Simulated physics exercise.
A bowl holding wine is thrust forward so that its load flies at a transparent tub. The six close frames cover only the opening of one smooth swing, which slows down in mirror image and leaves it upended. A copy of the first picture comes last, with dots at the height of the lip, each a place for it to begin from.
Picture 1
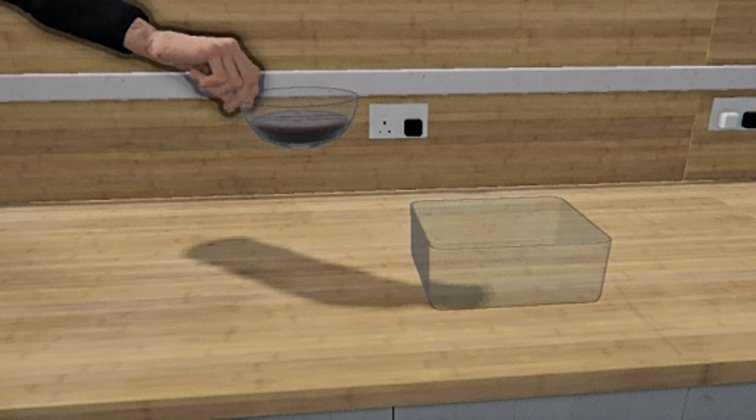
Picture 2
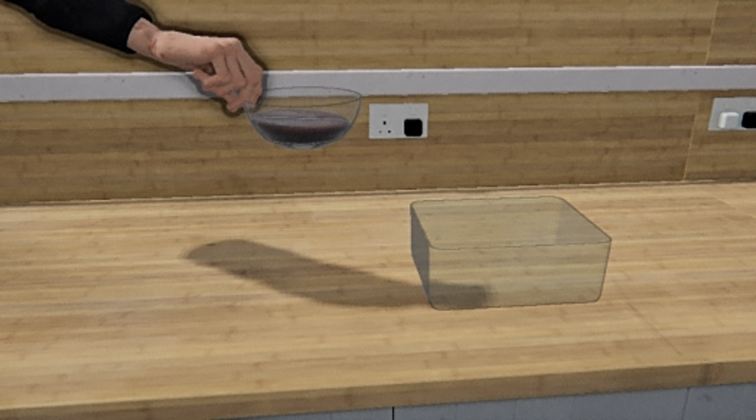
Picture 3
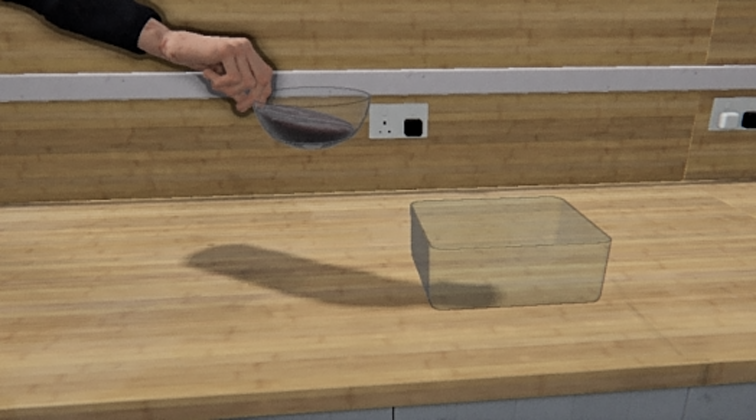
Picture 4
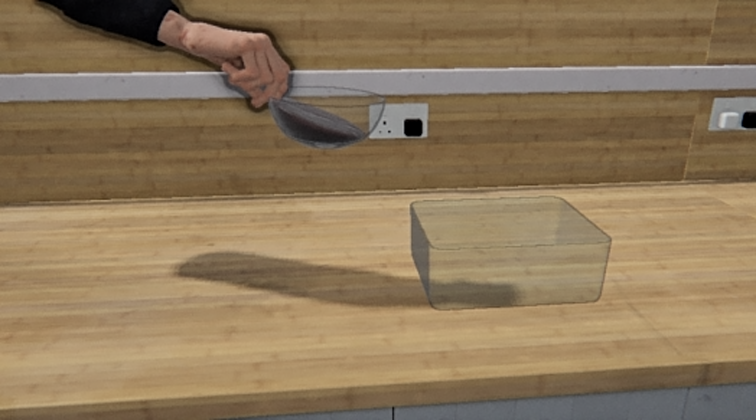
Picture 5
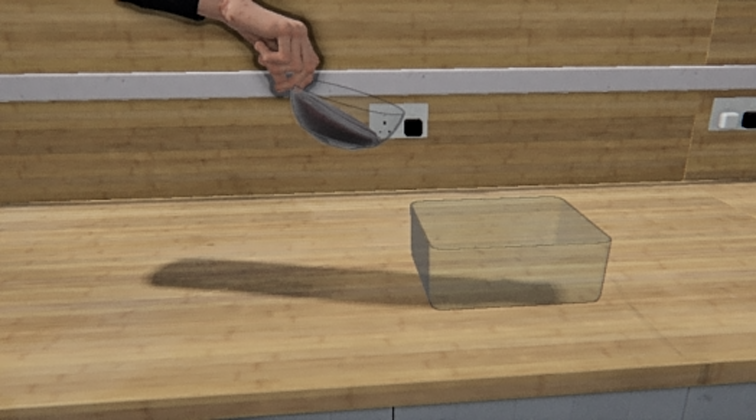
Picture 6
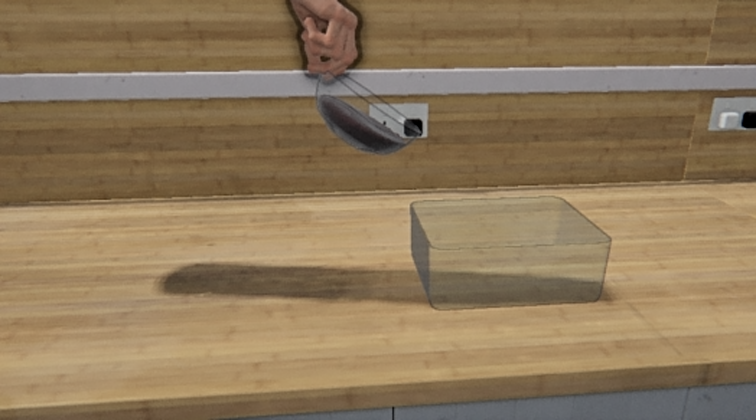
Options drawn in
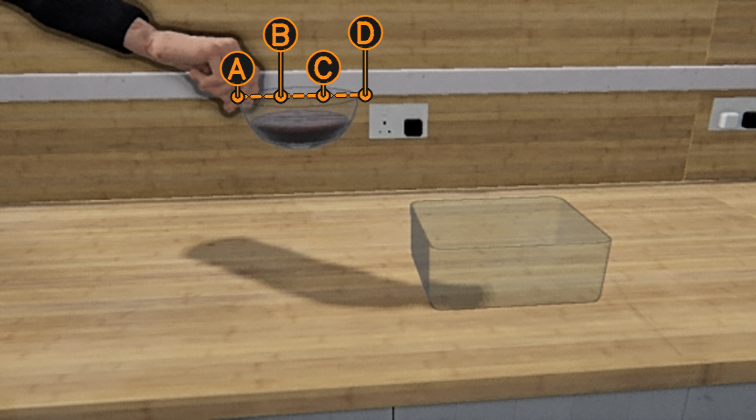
A hand in a dark sleeve holds a clear glass bowl of dark wine at the upper left, above a pale wooden worktop seen from the front and slightly above. A transparent rectangular tub sits right of centre, with sockets on the wood-panelled wall behind. The hand moves the bowl rightward, tilting its right side steadily downward, while their shadow shifts across the worktop and the camera stays still.
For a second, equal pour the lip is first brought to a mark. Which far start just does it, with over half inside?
B will do.
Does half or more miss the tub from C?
No, not at all.
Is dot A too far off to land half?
Yes.
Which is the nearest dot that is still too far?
That would be A.
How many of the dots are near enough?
Three of the four.
In orange, A at (237, 96); B at (280, 96); C at (323, 95); D at (365, 94).
With A, about 16 % lands in the tub, 81 % falls short and 3 % goes beside or beyond.
With B, about 67 % lands in the tub, 19 % falls short and 14 % goes beside or beyond.
With C, about 76 % lands in the tub, 4 % falls short and 20 % goes beside or beyond.
With D, about 79 % lands in the tub, 8 % falls short and 13 % goes beside or beyond.
